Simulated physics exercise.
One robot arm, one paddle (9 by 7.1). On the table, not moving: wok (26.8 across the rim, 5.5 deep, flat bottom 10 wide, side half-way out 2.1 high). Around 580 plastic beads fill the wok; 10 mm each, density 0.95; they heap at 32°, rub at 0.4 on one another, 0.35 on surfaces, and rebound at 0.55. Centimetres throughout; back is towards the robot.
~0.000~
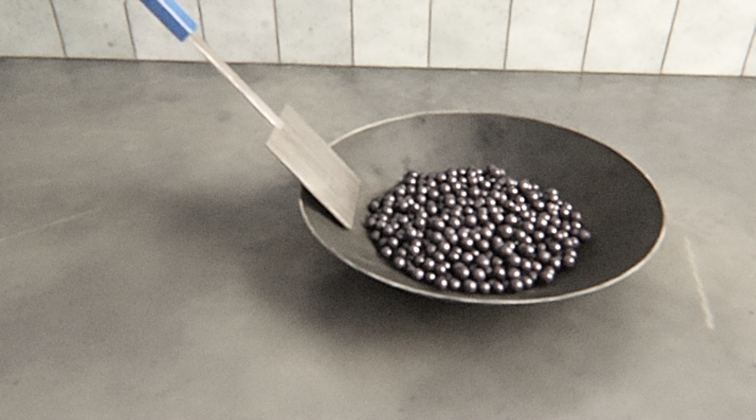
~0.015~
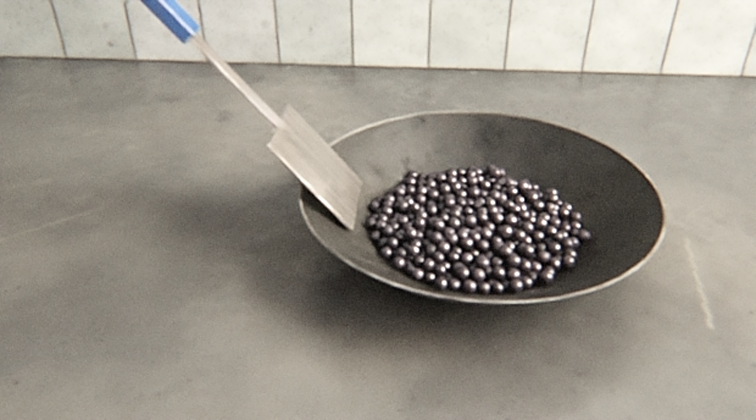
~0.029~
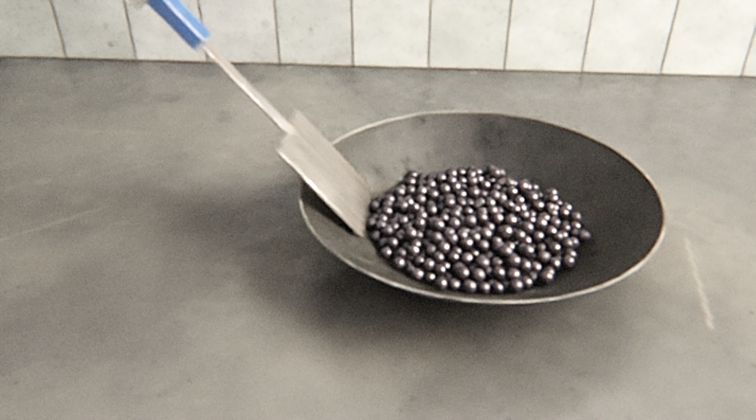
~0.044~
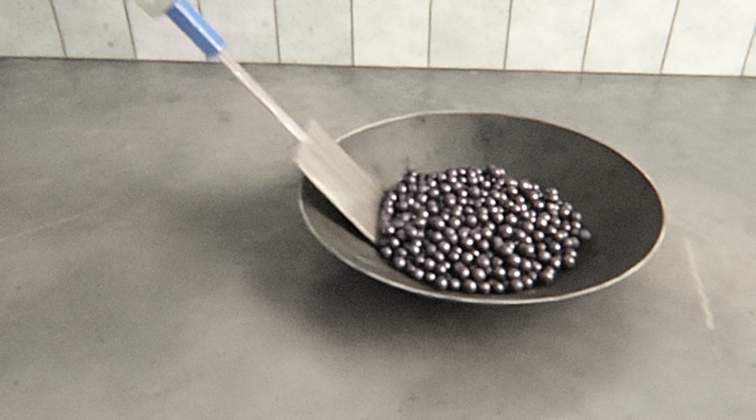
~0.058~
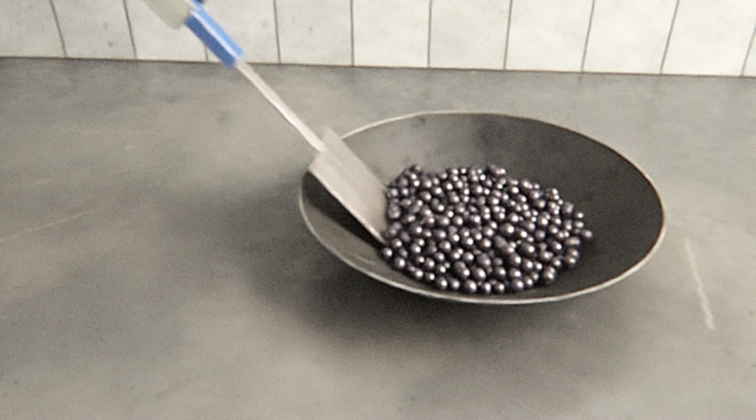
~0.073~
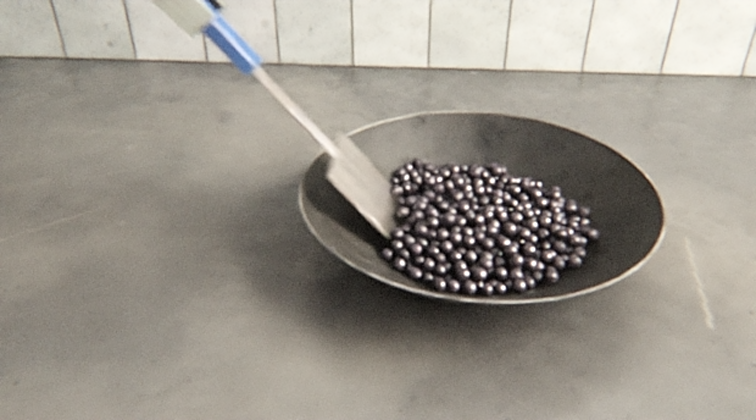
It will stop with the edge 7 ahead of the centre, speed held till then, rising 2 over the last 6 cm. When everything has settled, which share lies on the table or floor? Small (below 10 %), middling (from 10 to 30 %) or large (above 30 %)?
Share on the table or floor: Middling (from 10 to 30 %).
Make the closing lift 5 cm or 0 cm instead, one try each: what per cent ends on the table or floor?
About 15 and 15 per cent.
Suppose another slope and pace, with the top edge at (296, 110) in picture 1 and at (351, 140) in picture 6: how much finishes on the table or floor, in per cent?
About 15 per cent.
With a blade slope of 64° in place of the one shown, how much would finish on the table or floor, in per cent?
Then about 15 per cent.
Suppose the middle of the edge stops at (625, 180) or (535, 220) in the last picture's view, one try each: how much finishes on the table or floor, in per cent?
About 35 and 0 per cent.
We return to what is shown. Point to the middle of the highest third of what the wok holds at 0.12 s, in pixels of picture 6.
Around (507, 209).
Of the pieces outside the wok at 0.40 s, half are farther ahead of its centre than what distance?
Some 18 cm.
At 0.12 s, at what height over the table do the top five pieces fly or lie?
Roughly 5 cm.
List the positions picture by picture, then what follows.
The first picture shows the paddle top edge at (276, 123), sloping 50°; upper third of the load around (475, 218), from x 370 to 585, top at y 170; 578 in the wok.
The second picture shows the paddle top edge at (278, 124), sloping 50°; upper third of the load around (475, 218), from x 370 to 585, top at y 170.
The third picture shows the paddle top edge at (287, 130), sloping 50°; upper third of the load around (475, 218), from x 370 to 585, top at y 170.
The fourth picture shows the paddle top edge at (303, 138), sloping 50°; upper third of the load around (474, 217), from x 375 to 585, top at y 170.
The fifth picture shows the paddle top edge at (319, 147), sloping 50°; upper third of the load around (473, 215), from x 385 to 585, top at y 170.
The sixth picture shows the paddle top edge at (335, 153), sloping 50°; upper third of the load around (473, 213), from x 385 to 590, top at y 165; 578 in the wok.
After 0.12 s, sloping 50°, highest piece 5 above the table; 578 in the wok.
After 0.18 s, sloping 50°, highest piece 6 above the table; 578 in the wok.
After 0.40 s, sloping 50°, highest piece 7 above the table; 475 in the wok, 75 on the table or floor, 28 on the blade or in flight.
After 1.45 s, sloping 50°, highest piece 5 above the table; 472 in the wok, 106 on the table or floor.
In the end, 472 in the wok, 106 on the table or floor. That is 18 % on the table or floor.
